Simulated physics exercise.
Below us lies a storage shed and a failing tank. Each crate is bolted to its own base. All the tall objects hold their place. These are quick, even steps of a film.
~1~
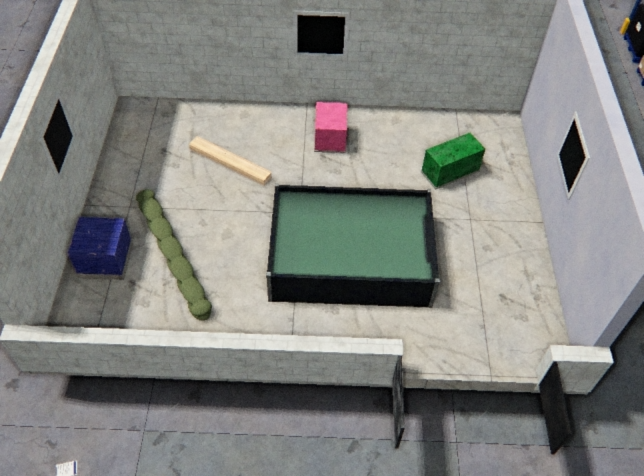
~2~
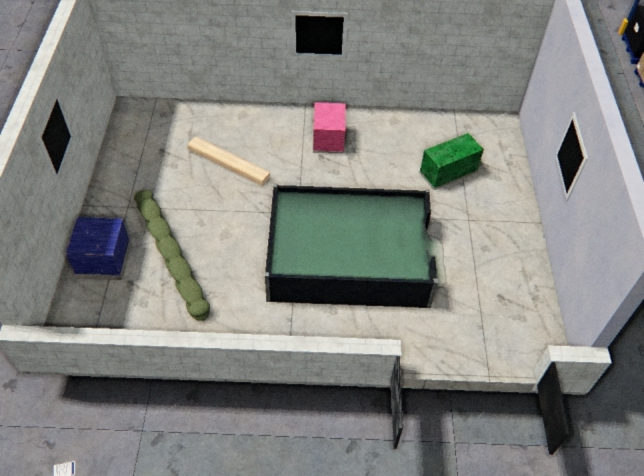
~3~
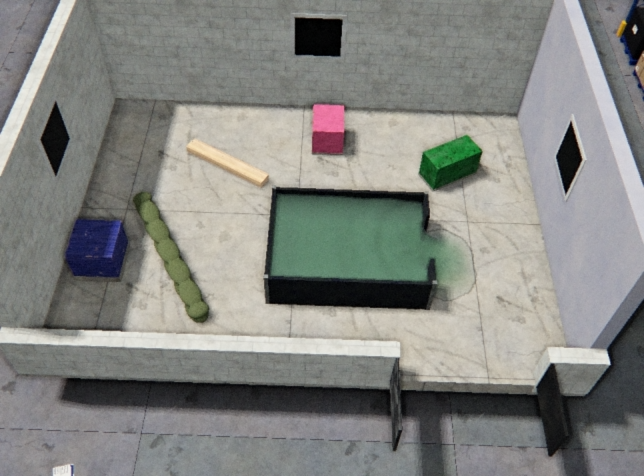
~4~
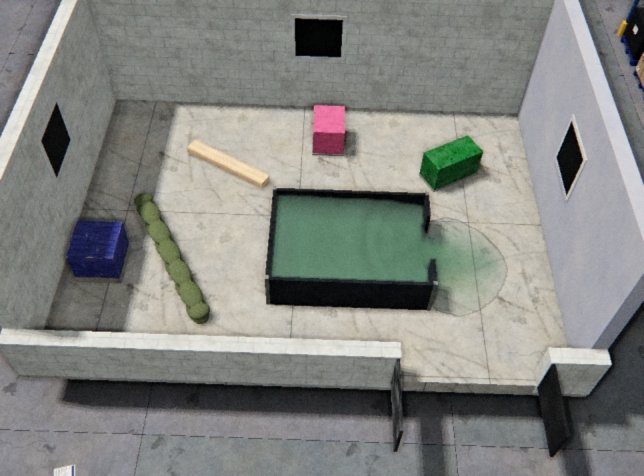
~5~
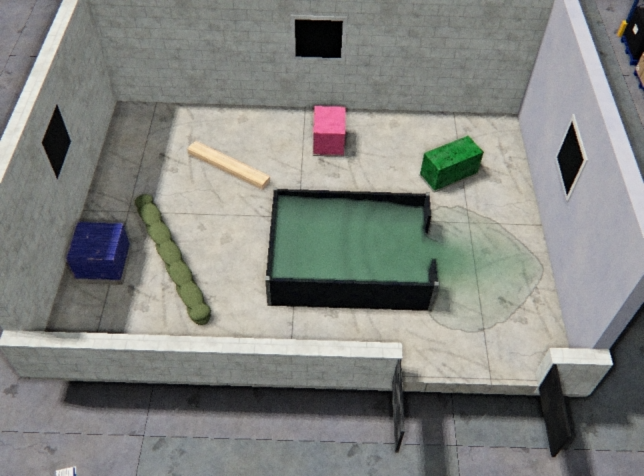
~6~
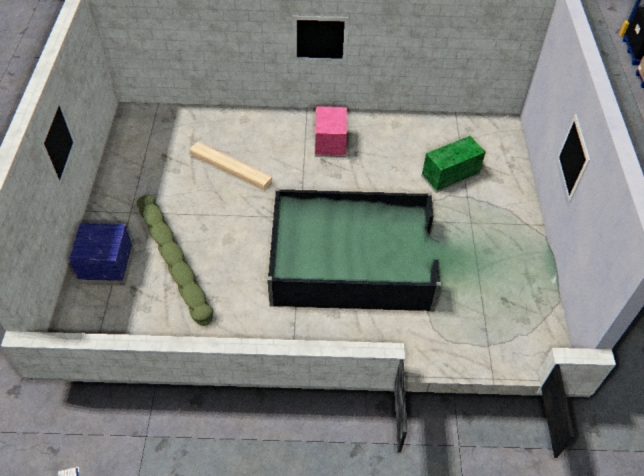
At first, green water sits still in an open black tank on the pale floor of a walled shed, among blue, pink and green blocks. Then a gap opens in the tank's right side, and water pours out, fanning across the floor to the right wall while the surrounding objects stay put.
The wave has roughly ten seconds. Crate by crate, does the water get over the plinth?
One by one: The pink crate is wetted; the green crate is wetted; the blue crate escapes dry.
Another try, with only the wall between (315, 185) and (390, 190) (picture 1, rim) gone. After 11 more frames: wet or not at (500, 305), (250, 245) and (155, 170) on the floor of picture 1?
In that order: Clear, no water, free of water.
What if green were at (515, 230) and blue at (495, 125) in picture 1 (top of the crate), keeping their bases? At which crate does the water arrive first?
First comes the crate marked green.
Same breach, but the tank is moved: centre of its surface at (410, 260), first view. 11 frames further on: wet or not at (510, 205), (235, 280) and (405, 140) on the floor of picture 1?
As listed: Under water, dry, free of water.
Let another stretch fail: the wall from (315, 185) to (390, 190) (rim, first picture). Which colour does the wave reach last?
I say the blue-painted one.
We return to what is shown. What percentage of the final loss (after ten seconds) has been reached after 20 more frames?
Roughly 20 per cent.
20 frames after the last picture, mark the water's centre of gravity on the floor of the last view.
Around (419, 253).
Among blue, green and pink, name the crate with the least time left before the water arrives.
First comes the green one.
A moment on, water covers 15 % of the floor; the pink crate not reached, the green crate water round its plinth, the blue crate not reached.
Next, water covers 20 % of the floor; the pink crate not reached, the green crate water round its plinth, the blue crate not reached.
Then, water covers 30 % of the floor; the pink crate not reached, the green crate water round its plinth, the blue crate not reached.
Later, water covers 60 % of the floor; the pink crate water round its plinth, the green crate water round its plinth, the blue crate not reached.
In the end, water covers 90 % of the floor; the pink crate was topped, the green crate was topped, the blue crate stayed above the water.
